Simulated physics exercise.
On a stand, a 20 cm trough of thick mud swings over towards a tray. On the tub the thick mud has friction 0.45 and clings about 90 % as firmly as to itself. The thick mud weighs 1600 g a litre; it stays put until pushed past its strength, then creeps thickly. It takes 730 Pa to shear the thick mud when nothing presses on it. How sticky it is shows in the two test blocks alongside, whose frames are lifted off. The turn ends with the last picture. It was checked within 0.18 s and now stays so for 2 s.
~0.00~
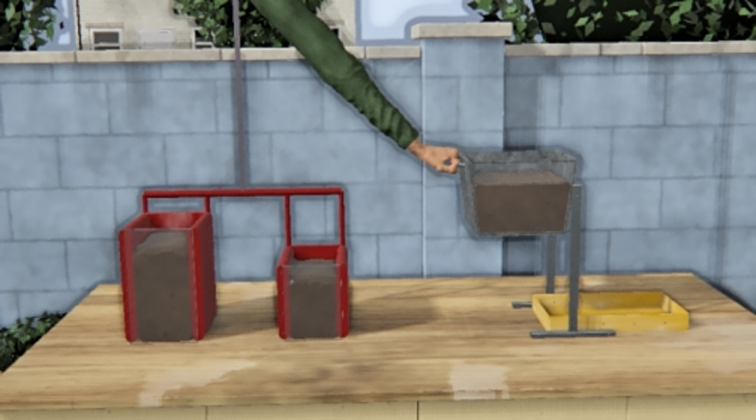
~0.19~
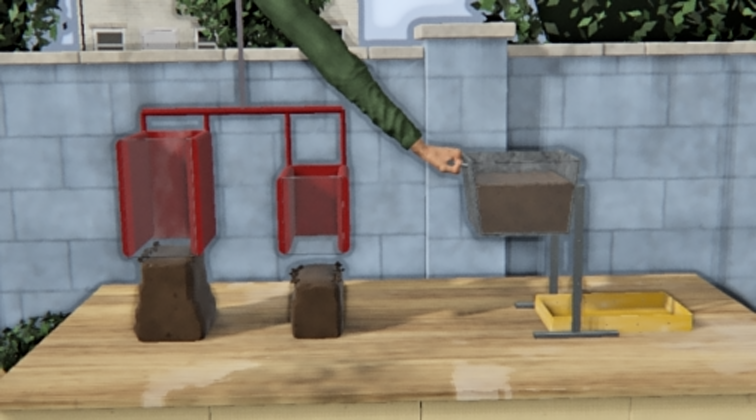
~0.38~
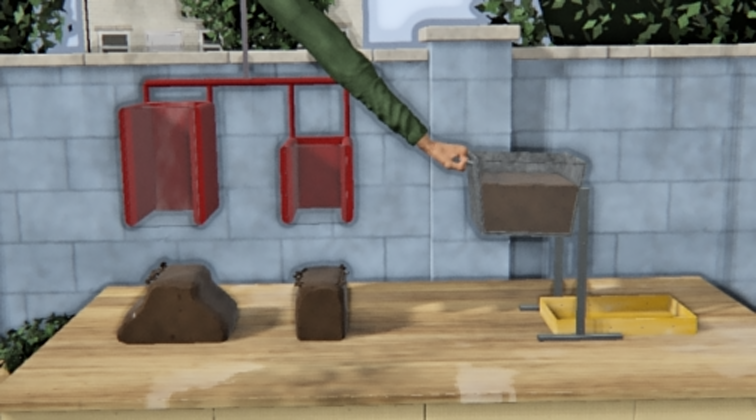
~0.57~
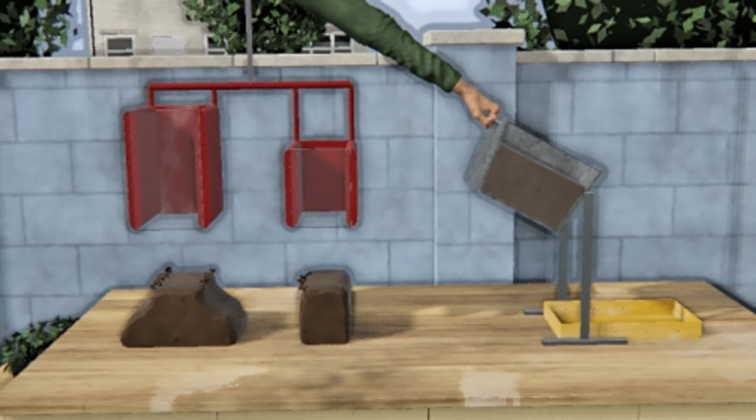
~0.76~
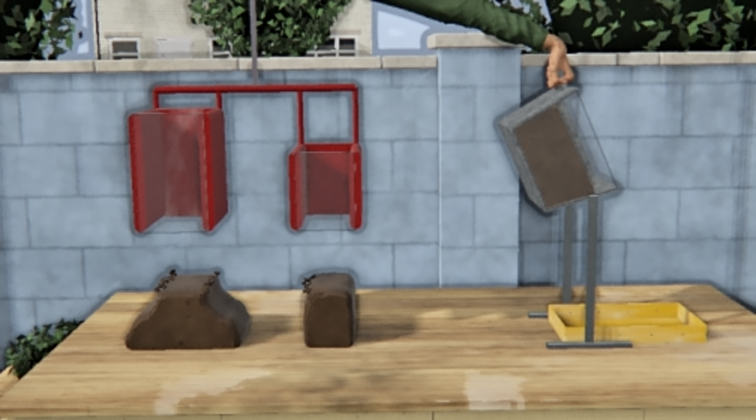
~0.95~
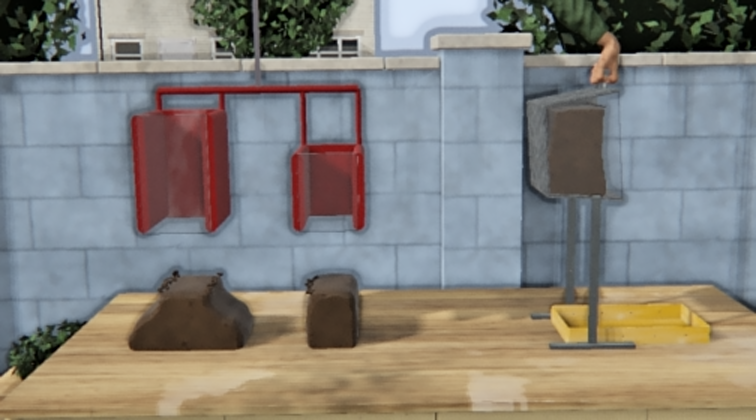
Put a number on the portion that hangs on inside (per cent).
Expect roughly 52 %.
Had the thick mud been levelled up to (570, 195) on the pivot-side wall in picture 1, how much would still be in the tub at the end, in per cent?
In that case some 95 per cent.
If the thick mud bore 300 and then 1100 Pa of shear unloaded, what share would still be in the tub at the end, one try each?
In turn about 35 %, 100 %.
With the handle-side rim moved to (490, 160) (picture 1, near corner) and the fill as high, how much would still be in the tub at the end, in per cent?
In that case some 100 per cent.
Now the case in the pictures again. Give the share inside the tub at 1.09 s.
Some 100 per cent.
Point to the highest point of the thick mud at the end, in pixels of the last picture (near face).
At about (575, 158).
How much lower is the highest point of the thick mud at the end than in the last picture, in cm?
Some 14 cm.
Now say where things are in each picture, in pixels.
In the first picture, handle-side rim at (470, 162), tilt 0 degrees; top of the thick mud at (558, 183); blocks stand 27 cm, 18 cm (left to right).
In the second picture, handle-side rim at (473, 162), tilt 0 degrees; top of the thick mud at (562, 183); blocks stand 24 cm, 17 cm (left to right).
In the third picture, handle-side rim at (479, 160), tilt 3 degrees; top of the thick mud at (486, 183); blocks stand 18 cm, 17 cm (left to right).
In the fourth picture, handle-side rim at (510, 121), tilt 29 degrees; top of the thick mud at (502, 146); blocks stand 17 cm, 17 cm (left to right).
In the fifth picture, handle-side rim at (578, 91), tilt 66 degrees; top of the thick mud at (555, 107); blocks stand 17 cm, 17 cm (left to right).
In the sixth picture, handle-side rim at (619, 92), tilt 86 degrees; top of the thick mud at (595, 108); blocks stand 17 cm, 17 cm (left to right).
After 1.09 s, the tub is at 86 degrees and holds 98 %.
After 1.26 s, the tub is at 86 degrees and holds 67 %.
After 1.43 s, the tub is at 86 degrees and holds 52 %.
After 1.60 s, the tub is at 86 degrees and holds 52 %.
After 2.95 s, at the end, the tub is at 86 degrees and holds 52 %.
